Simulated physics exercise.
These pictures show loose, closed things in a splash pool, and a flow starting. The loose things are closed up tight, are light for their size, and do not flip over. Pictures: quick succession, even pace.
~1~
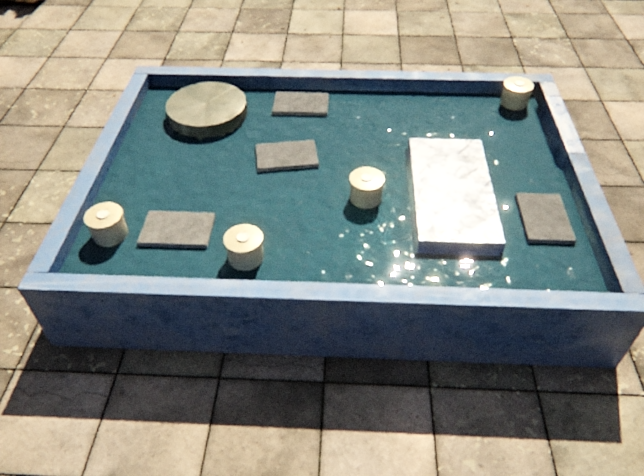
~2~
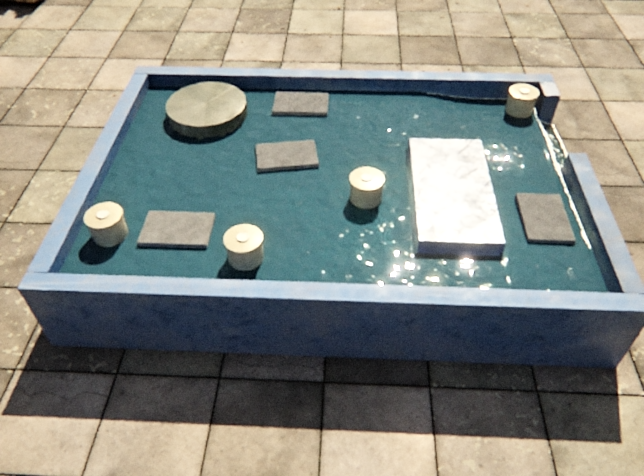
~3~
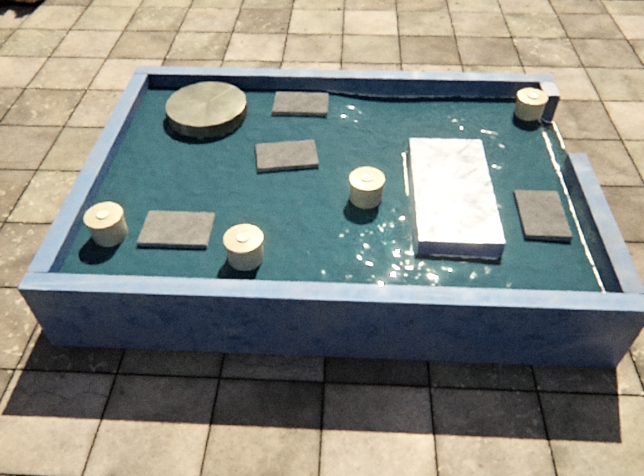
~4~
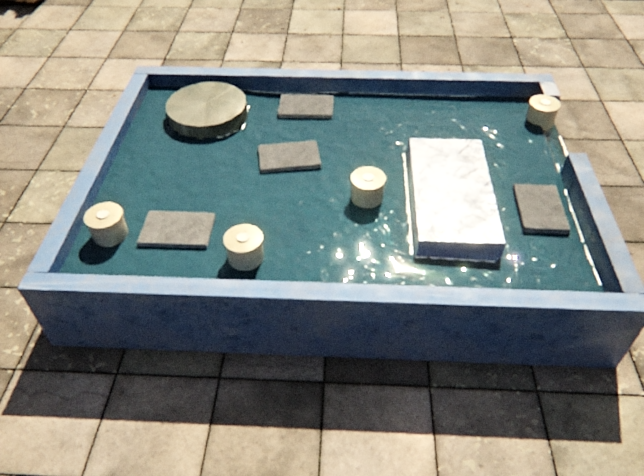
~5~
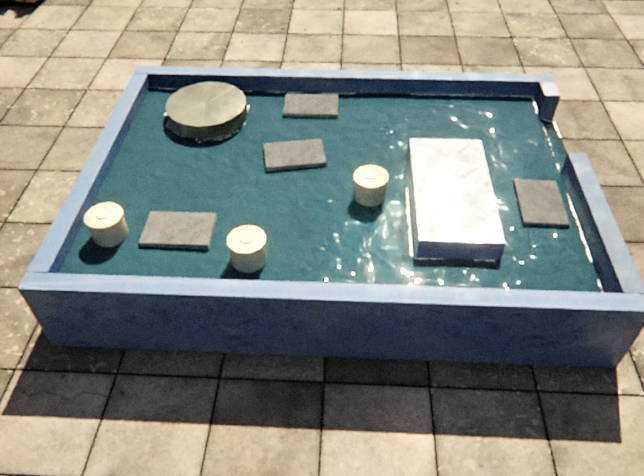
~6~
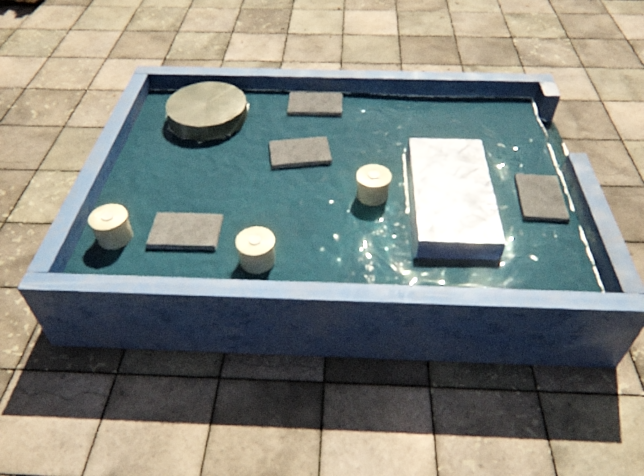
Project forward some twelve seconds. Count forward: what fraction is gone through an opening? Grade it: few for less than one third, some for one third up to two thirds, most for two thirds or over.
Grade: Few.
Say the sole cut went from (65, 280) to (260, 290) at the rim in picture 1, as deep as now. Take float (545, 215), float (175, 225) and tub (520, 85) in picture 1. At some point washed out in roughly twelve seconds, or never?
In sequence - stays put, departs, stays put.
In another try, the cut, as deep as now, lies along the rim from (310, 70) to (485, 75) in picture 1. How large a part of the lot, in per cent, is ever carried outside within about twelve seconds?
That comes out at 40 in a hundred.
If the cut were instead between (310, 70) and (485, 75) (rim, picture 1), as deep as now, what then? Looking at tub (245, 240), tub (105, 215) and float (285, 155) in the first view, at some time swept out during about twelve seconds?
My answer, each in turn: Not lost, not lost, lost.
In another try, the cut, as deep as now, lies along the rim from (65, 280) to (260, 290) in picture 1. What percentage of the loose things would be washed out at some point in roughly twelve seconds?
Close to 40 percent.
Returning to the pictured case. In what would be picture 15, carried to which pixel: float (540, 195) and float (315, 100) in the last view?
Expect the tops close to (526, 163) and (345, 105).
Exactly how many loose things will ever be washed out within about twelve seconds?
1.
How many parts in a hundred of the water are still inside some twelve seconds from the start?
My figure is 72 per cent.
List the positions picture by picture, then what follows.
The first picture shows a float at (545, 216) floats; a float at (301, 102) floats; 0 of 8 have shifted.
The second picture shows a float at (545, 216), afloat; a float at (301, 102) floats; 1 of 8 have shifted.
The third picture shows a float at (542, 212) floats, close to its start; a float at (301, 102) floats; 2 of 8 have shifted.
The fourth picture shows a float at (541, 206) floats, close to its start; a float at (306, 104) floats, close to its start; 2 of 8 have shifted.
The fifth picture shows a float at (541, 201), afloat, close to its start; a float at (311, 104) floats, close to its start; 5 of 8 have shifted.
The sixth picture shows a float at (541, 195), afloat, close to its start; a float at (315, 102), afloat, close to its start; 6 of 8 have shifted.
A moment on, 1 of 8 are out; 7 afloat.
Next, 1 of 8 are out; 7 afloat.
Later, 1 of 8 are out; 7 afloat.
In the end, 1 of 8 are out; 7 afloat.
